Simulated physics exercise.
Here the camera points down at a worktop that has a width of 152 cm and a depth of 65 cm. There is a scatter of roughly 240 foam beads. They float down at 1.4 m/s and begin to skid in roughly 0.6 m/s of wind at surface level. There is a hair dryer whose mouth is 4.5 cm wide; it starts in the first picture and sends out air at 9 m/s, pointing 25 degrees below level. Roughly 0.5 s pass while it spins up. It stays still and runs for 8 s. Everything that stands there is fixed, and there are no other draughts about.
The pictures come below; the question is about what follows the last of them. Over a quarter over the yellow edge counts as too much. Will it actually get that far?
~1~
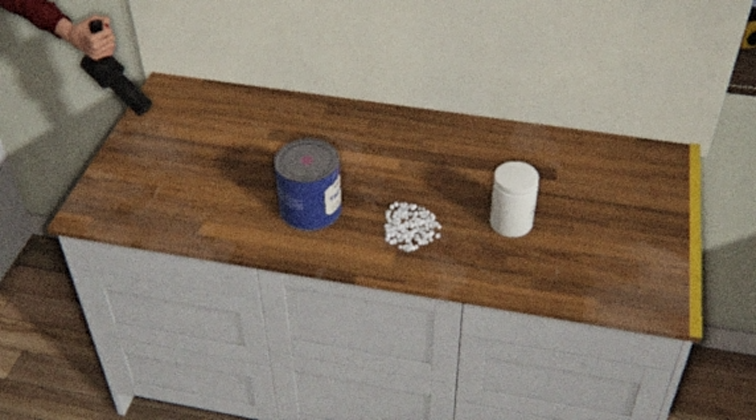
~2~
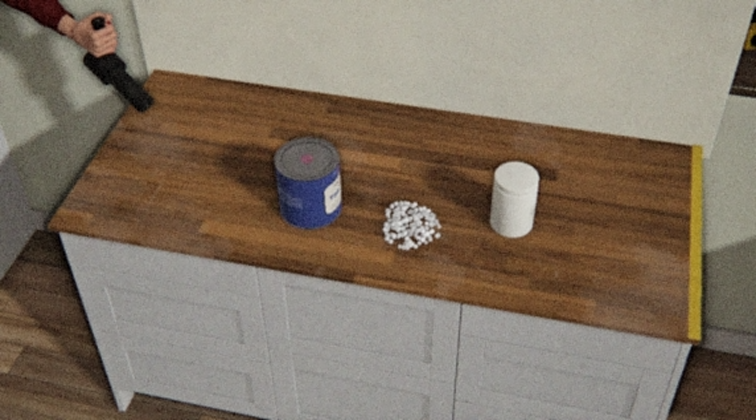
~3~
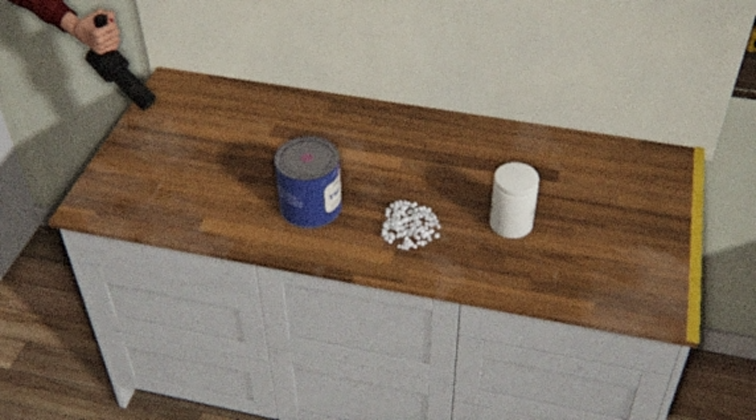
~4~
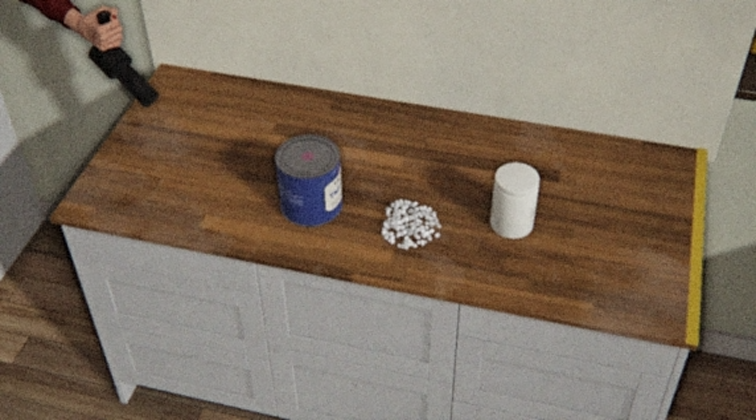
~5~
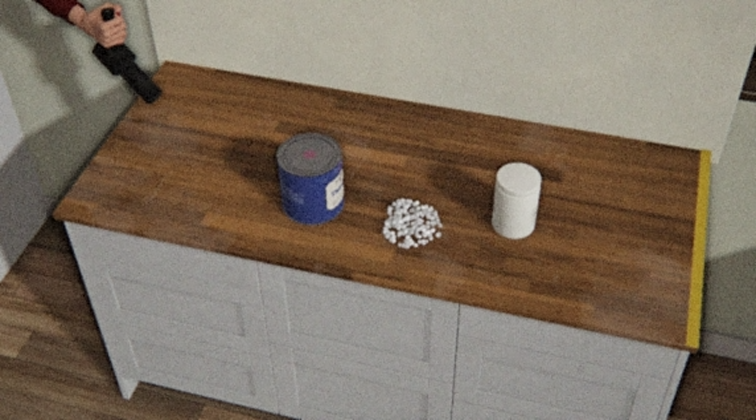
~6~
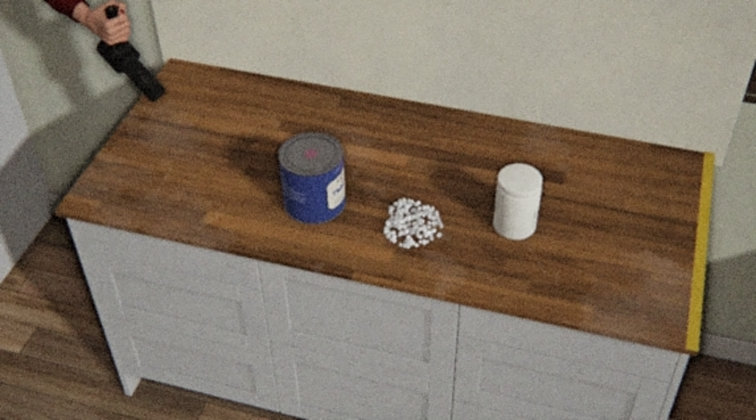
No - I'd bet the limit of a quarter at that edge holds.
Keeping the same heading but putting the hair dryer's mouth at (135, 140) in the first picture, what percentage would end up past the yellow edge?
I'd expect close to 0 per cent.
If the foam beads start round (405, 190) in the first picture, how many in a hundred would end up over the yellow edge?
Share at the end: About 60 %.
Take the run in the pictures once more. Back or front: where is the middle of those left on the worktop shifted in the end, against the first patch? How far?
Toward the near side, roughly 5 cm.
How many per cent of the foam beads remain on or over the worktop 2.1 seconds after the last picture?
Around 80 in a hundred.
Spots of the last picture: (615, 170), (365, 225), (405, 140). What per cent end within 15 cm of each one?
I would say some 0 %, 40 % and 0 % respectively.
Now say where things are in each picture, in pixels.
In the first frame, the middle of the foam beads is near (410, 226), none has stirred yet and the mouth of the hair dryer is at (145, 109).
In the second frame, the middle of the foam beads is near (407, 226), none has stirred yet and the yellow edge is centred on (701, 234).
In the third frame, the middle of the foam beads is near (406, 226), none has stirred yet, the top of a jar is at (517, 177) and the top of a tin is at (307, 157).
In the fourth frame, the middle of the foam beads is near (407, 225) and none has stirred yet.
In the fifth frame, the middle of the foam beads is near (408, 225) and none has stirred yet.
In the sixth frame, the middle of the foam beads is near (409, 225) and none has stirred yet.
Then, 1.2 s after the last picture, 0 % are over the yellow edge; the middle of those still in play is near (414, 230); 18 % have settled or left.
Then, 2.1 s after the last picture, 0 % are over the yellow edge; the middle of those still in play is near (414, 231); 32 % have settled or left.
Then, 4.0 s after the last picture, 0 % are over the yellow edge; the middle of those still in play is near (411, 233); 48 % have settled or left.
Then, 7.6 s after the last picture, at the end, 0 % are over the yellow edge; the middle of those still in play is near (414, 232).
